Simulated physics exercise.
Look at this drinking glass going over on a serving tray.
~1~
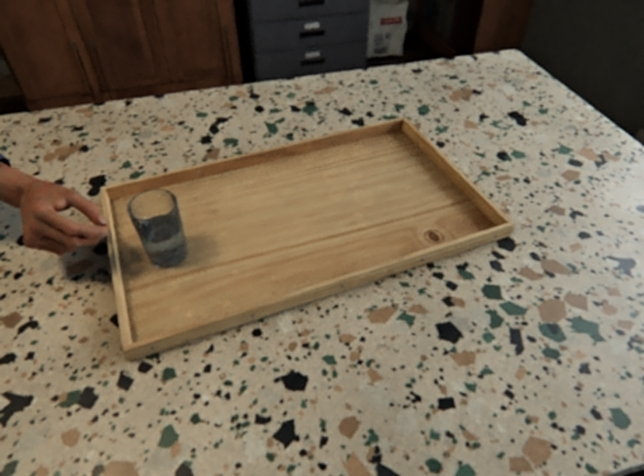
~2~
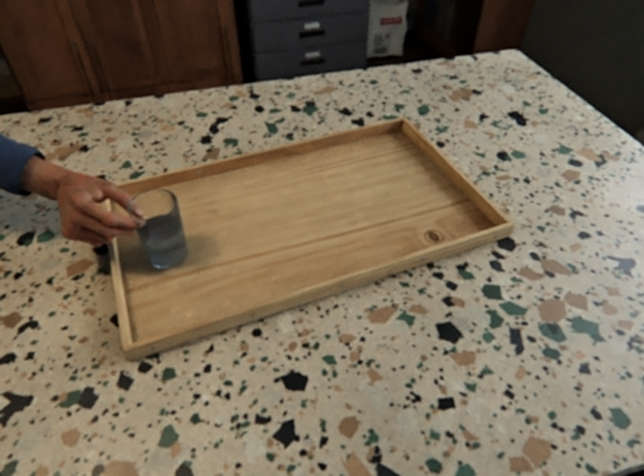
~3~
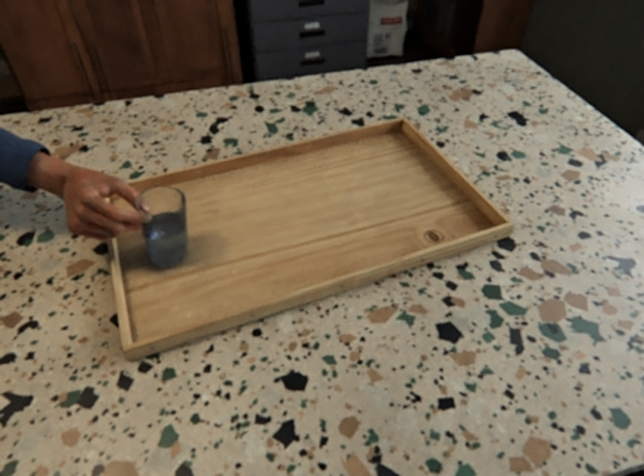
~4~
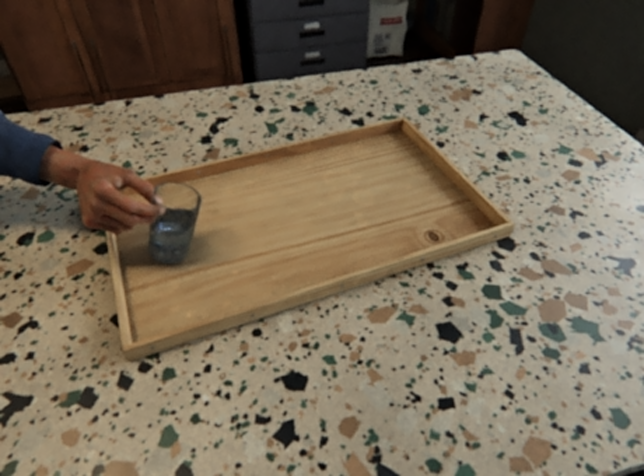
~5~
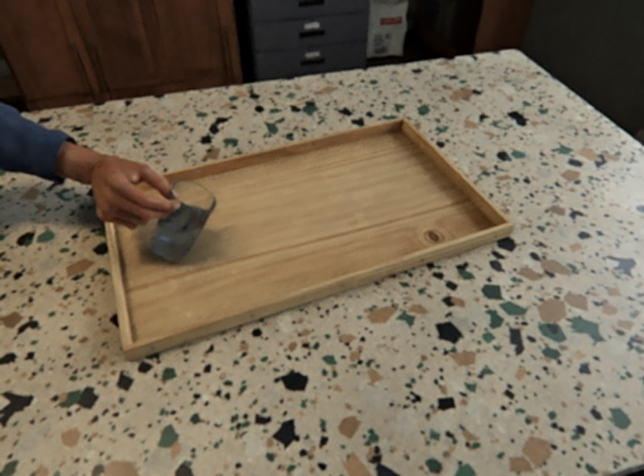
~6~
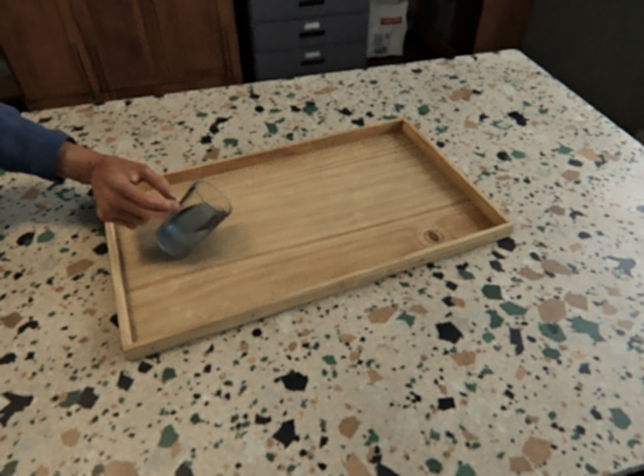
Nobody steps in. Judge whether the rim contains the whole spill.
I think it will be confined to the tray.
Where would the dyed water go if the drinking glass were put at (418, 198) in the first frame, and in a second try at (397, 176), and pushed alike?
In the first try it wets the top as well; in the second it escapes from the tray.
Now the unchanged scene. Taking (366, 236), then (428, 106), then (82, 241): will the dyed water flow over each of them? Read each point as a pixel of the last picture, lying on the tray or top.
Well, the first one is gotten to, the second one is left alone, and the last one is left alone.
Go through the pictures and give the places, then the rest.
It stands upright; drinking glass (160, 229) about half full; tray (326, 280), in the first picture.
The hand pushes it; drinking glass about half full, surface at (160, 228), in the second picture.
The hand pushes it; drinking glass (164, 226) about half full, in the third picture.
The hand pushes it; drinking glass about half full, surface at (173, 222); tray (326, 280), in the fourth picture.
The hand pushes it; drinking glass (182, 220) tipped 30°, in the fifth picture.
It is falling; drinking glass (194, 219) tipped 45°, in the sixth picture.
Soon after, the drinking glass lies in the tray; the puddle covers about as much as a plate; all of it is inside the rim.
Later, the puddle covers about as much as a tray; all of it is inside the rim.
In the end, the puddle covers about as much as a tray; all of it is inside the rim.
